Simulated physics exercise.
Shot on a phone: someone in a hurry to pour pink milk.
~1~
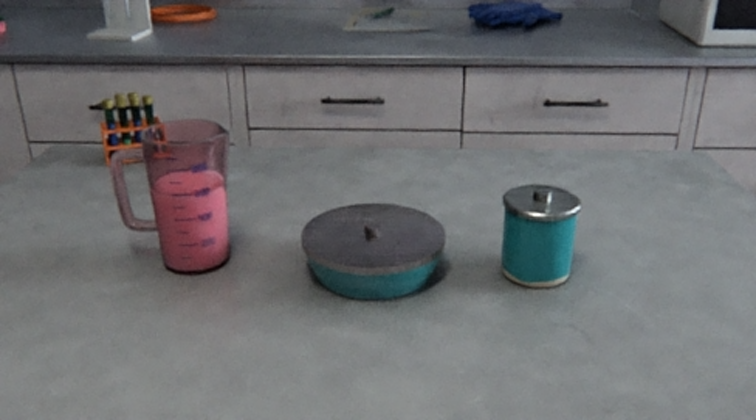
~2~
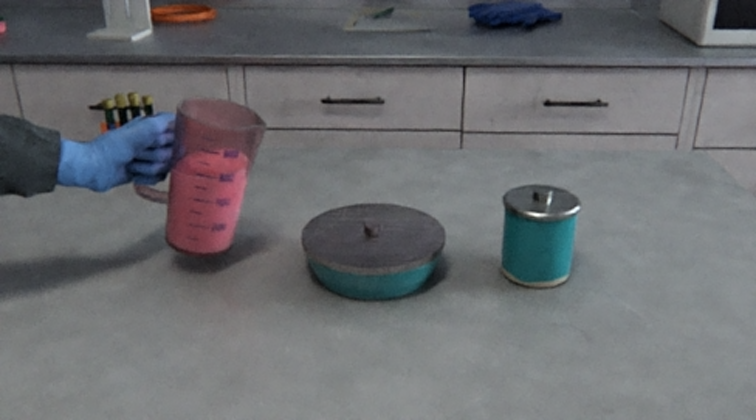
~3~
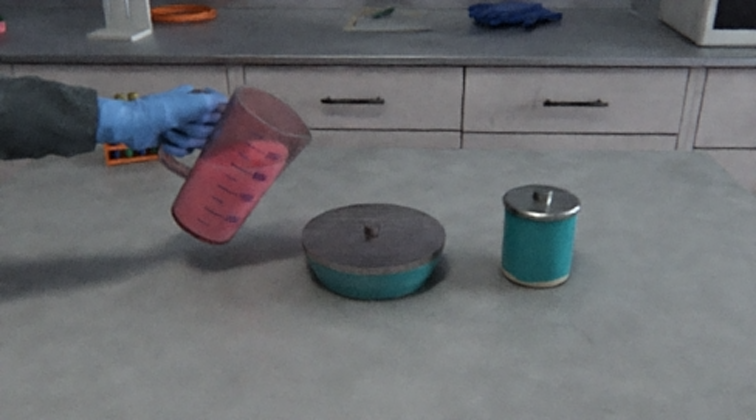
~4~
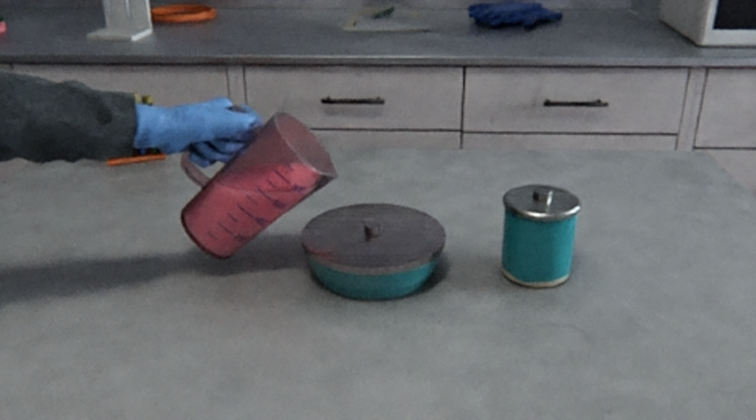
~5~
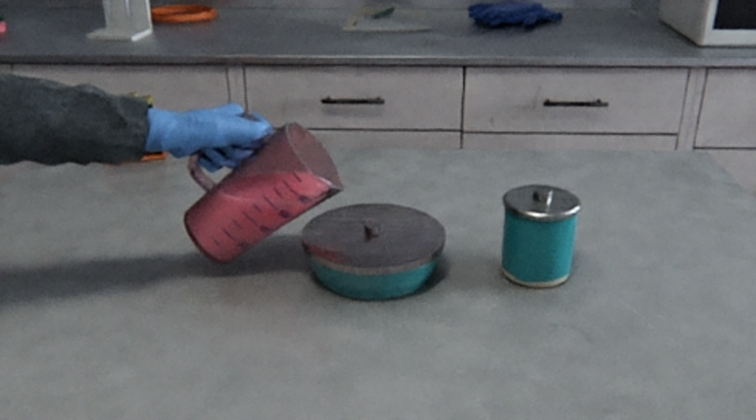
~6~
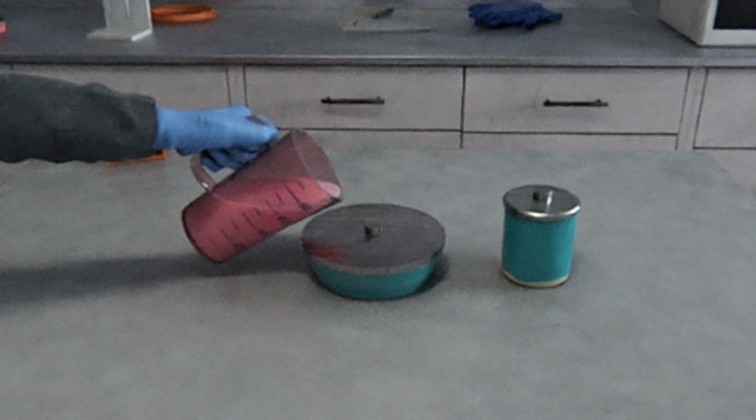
A blue-gloved hand lifts a jug of pink milk and tilts it beside a lidded dish.
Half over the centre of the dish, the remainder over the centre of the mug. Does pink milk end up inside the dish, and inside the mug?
The dish does not; the mug does not.
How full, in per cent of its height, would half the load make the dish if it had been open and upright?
About 45 per cent.
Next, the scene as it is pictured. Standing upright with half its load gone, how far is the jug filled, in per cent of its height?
It comes out at some 30 per cent.
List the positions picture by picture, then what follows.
The first frame shows before the pour; jug (190, 196) about two thirds full; dish (374, 257) with its lid on; mug (538, 242) with its lid on.
In the second frame, the jug is on its way; jug about two thirds full, surface at (211, 163); dish (374, 257) with its lid on.
The third frame shows tilting; jug (237, 166) tipped 35° with all of its load; mug (538, 242) with its lid on.
The fourth frame shows no stream yet; jug (256, 187) tipped 45° with all of its load; dish (374, 257) with its lid on.
The fifth frame shows still nothing leaves it; jug (262, 195) tipped 50° with all of its load; mug (538, 242) with its lid on.
The sixth frame shows on the point of pouring; jug (262, 198) tipped 55° with all of its load; dish (374, 257) with its lid on; mug (538, 242) with its lid on.
A moment on, it hits the lid of the dish and runs off.
Further on, it hits the lid of the mug and runs off.
When it is over, the dish is empty, in a puddle; the mug is empty, in a puddle.
